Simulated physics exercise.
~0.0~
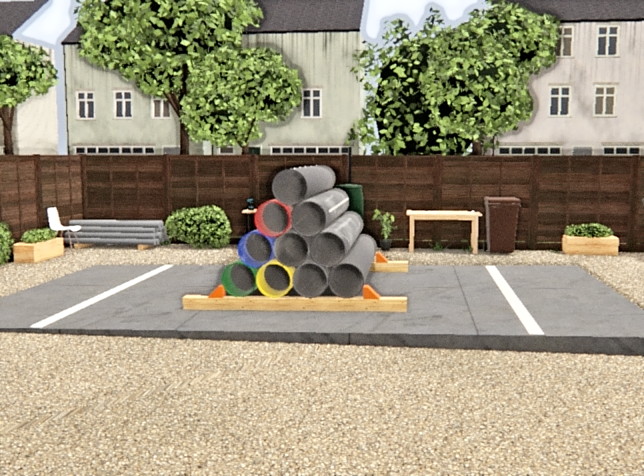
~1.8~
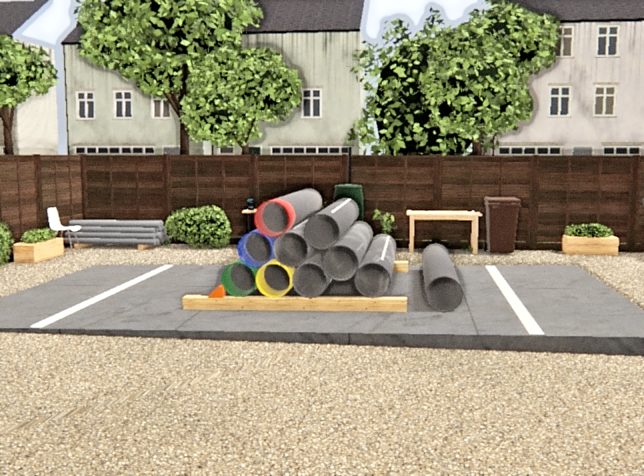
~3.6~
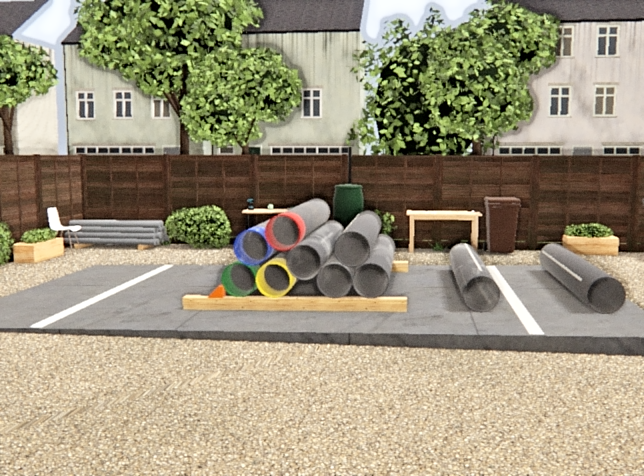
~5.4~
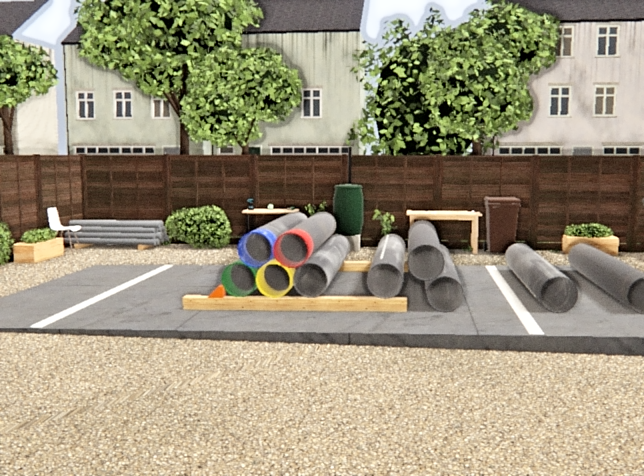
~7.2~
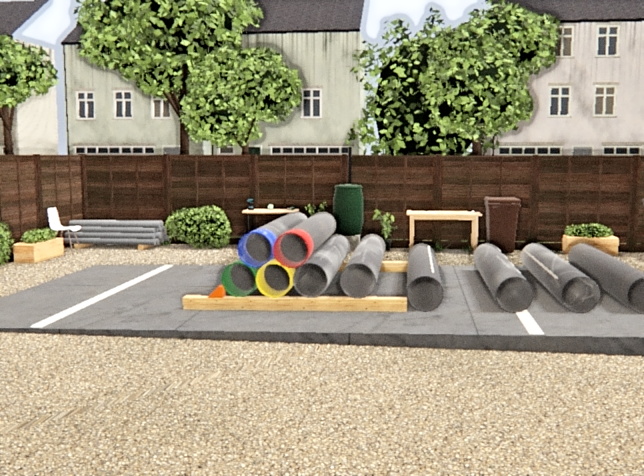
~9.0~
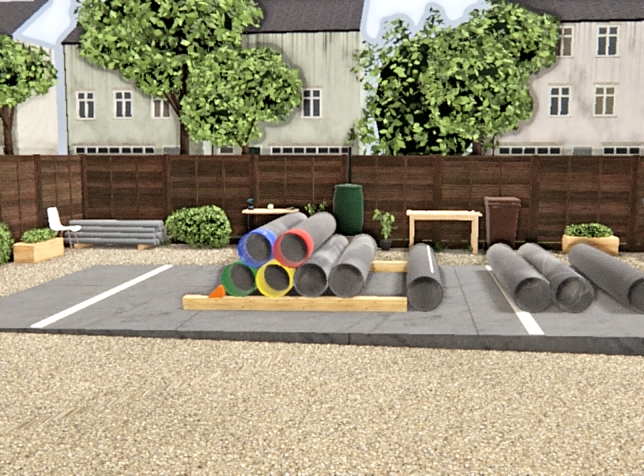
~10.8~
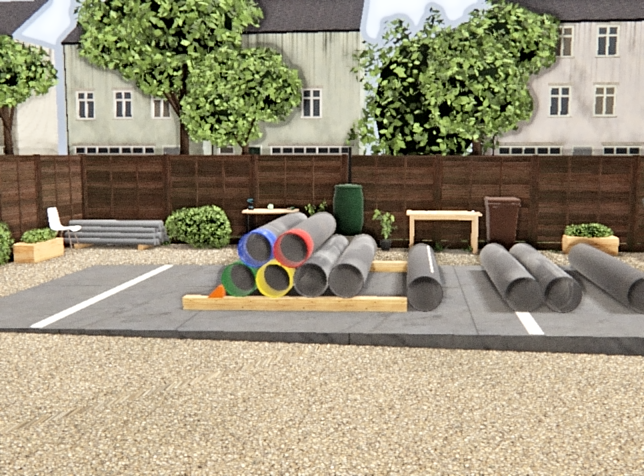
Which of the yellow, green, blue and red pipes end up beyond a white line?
None of them do. Yellow and green stay put on the timber bearers, while blue and red finish resting on top of other pipes, all between the white lines.
Stacked grey pipes collapsing and rolling right across concrete, leaving four colour-rimmed pipes and two grey ones resting on timber bearers.
